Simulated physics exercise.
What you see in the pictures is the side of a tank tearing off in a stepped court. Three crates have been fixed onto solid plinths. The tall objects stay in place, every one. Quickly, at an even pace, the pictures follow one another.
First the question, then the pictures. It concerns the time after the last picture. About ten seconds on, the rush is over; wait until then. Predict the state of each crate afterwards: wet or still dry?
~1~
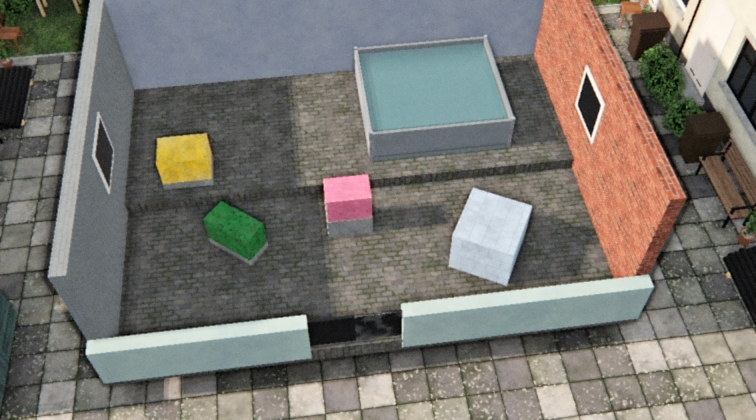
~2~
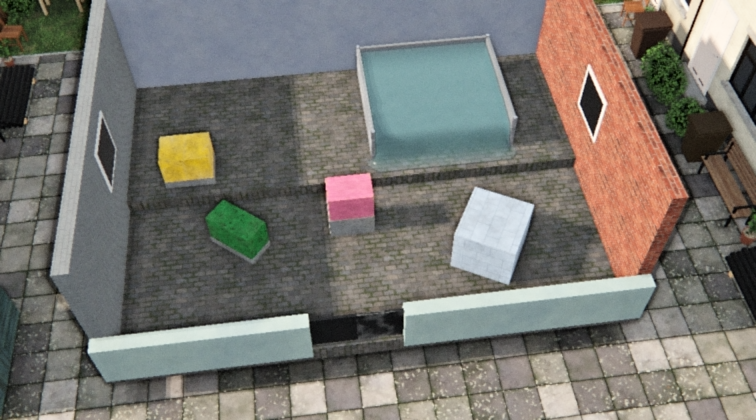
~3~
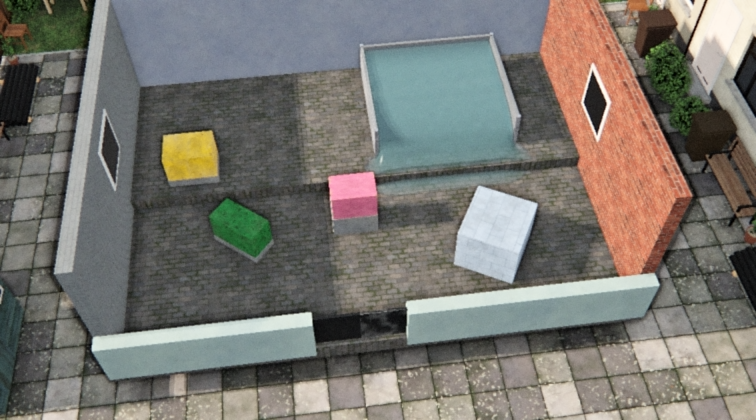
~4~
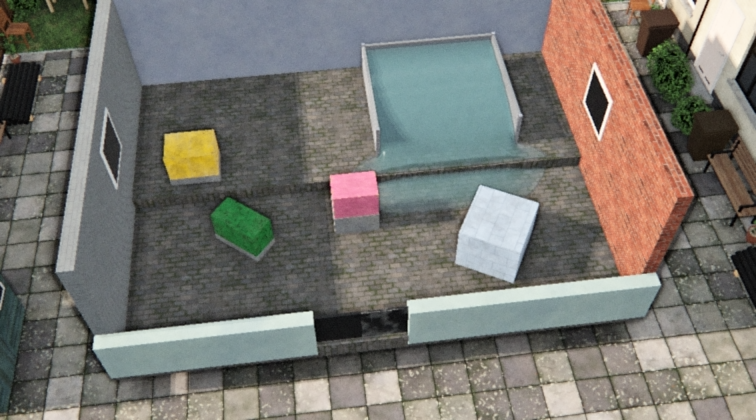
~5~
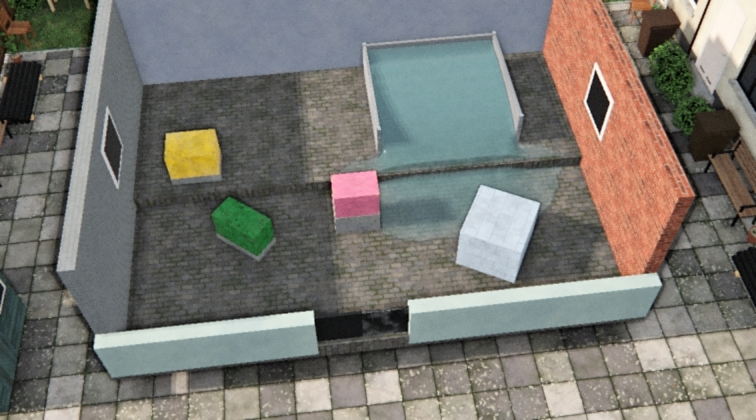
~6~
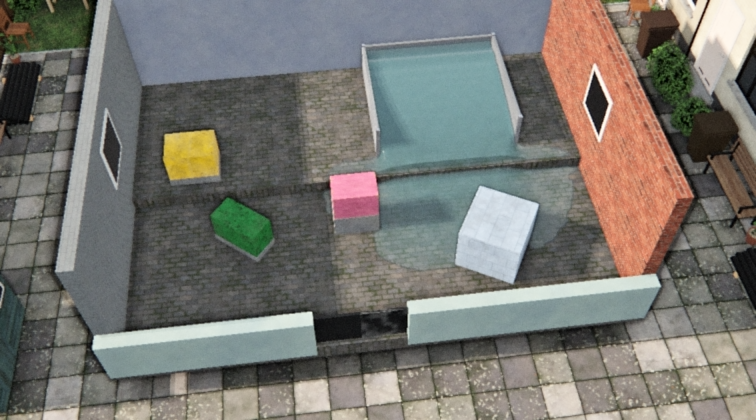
In the end green crate: A wet one; pink crate: A dry one; yellow crate: A dry one.
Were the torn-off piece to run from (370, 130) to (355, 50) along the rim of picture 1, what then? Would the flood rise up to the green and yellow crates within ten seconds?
First the green crate: It gets reached; then the yellow crate: It gets reached.
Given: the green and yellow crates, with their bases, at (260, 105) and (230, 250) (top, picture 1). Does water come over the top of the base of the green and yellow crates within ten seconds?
As I read it, the green crate stays clear and the yellow crate gets flooded.
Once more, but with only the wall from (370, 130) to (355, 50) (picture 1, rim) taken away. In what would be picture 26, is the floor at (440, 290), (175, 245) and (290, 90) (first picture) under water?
Taking the points one after the other, they come out not soaked, inundated and inundated.
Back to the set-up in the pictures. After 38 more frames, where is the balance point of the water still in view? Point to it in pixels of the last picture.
Centre of the water: Near (387, 233).
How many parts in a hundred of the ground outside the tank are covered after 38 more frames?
My guess is around 60 in a hundred.
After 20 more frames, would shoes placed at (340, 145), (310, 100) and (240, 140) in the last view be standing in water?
Status per point, in sequence: Unwetted, then unwetted, then unwetted.
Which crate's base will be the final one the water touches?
My guess: The yellow one.
A moment on, water covers 30 % of the floor; the green crate not reached, the pink crate water round its plinth, the yellow crate not reached.
Next, water covers 40 % of the floor; the green crate water round its plinth, the pink crate water round its plinth, the yellow crate not reached.
Then, water covers 55 % of the floor; the green crate water round its plinth, the pink crate water round its plinth, the yellow crate not reached.
Later, water covers 60 % of the floor; the green crate water round its plinth, the pink crate water round its plinth, the yellow crate water round its plinth.
In the end, water covers 60 % of the floor; the green crate was topped, the pink crate stayed above the water, the yellow crate stayed above the water.
